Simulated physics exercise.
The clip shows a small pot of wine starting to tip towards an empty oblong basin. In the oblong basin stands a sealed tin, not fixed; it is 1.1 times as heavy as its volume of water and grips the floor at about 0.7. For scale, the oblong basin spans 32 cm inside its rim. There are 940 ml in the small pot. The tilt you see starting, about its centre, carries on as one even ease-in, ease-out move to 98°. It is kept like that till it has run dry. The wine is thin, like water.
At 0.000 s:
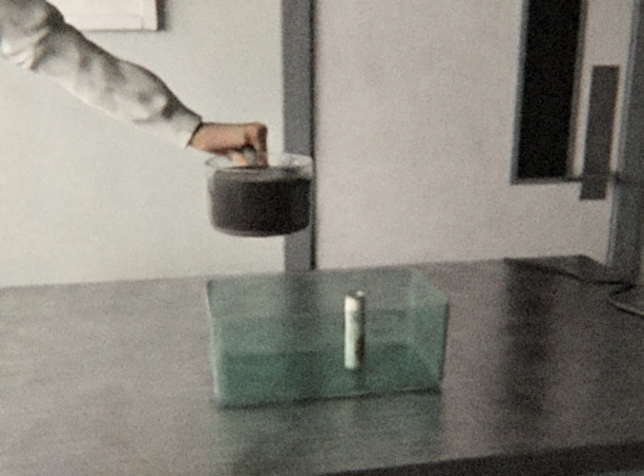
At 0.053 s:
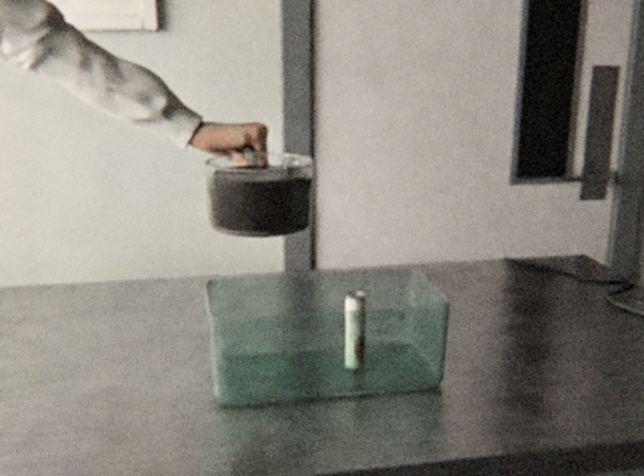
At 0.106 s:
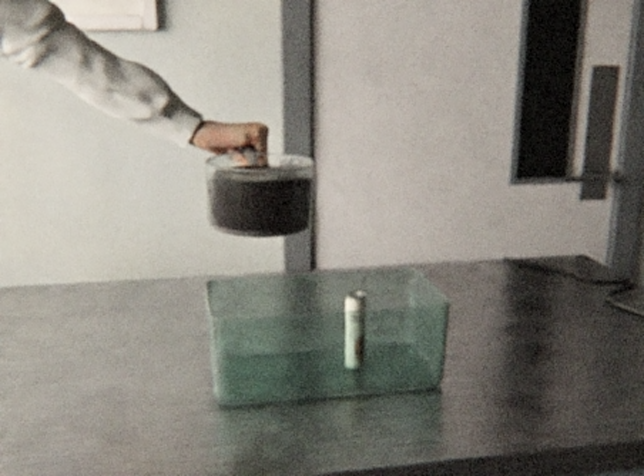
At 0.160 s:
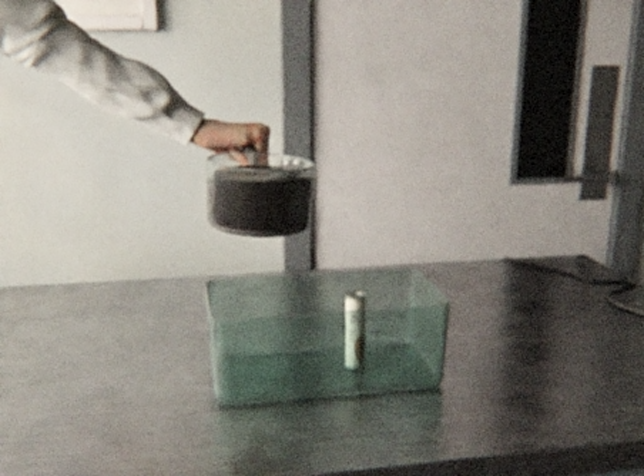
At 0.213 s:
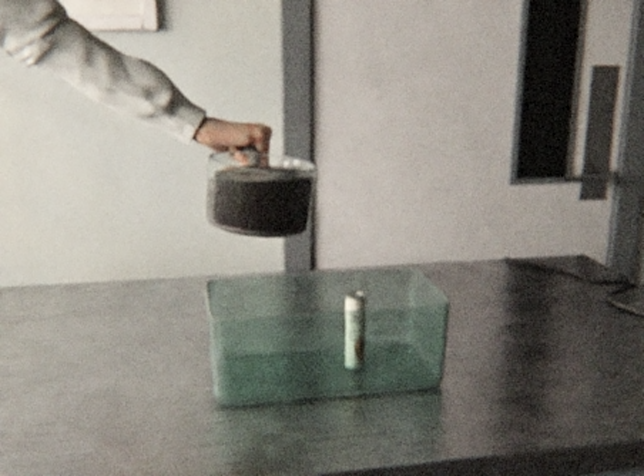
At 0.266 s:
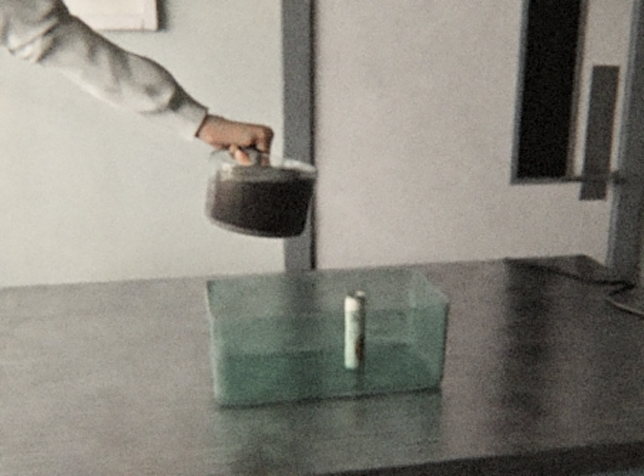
A hand reaching in from the upper left, in a pale sleeve, holds a small clear pot of dark wine nearly still, then slowly tilts it slightly down to the right. Below it, an oblong green-tinted basin sits on a dark tabletop, with a slim pale tin standing upright toward its right side. The unmoving view faces a pale wall, a grey upright strip and a door.
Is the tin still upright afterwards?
The tin keeps standing.
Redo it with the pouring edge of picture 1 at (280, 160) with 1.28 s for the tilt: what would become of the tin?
Then it falls.
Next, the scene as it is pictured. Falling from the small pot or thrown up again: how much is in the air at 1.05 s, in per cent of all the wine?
Some 14 per cent.
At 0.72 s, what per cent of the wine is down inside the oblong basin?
Near 7 in a hundred.
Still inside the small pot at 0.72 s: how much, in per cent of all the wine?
Near 70 in a hundred.
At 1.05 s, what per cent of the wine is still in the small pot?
About 20 per cent.
By 0.72 s the tilt is 59° and 71 per cent is still to pour; the tin stands where it began.
By 1.05 s the tilt is 91° and 19 per cent is still to pour; the tin stands where it began.
By 1.40 s the tilt is 98° and 3 per cent is still to pour; the tin stands where it began.
By 1.78 s the tilt is 98° and 0 per cent is still to pour; the tin stands where it began.
At rest the tin stands where it began.
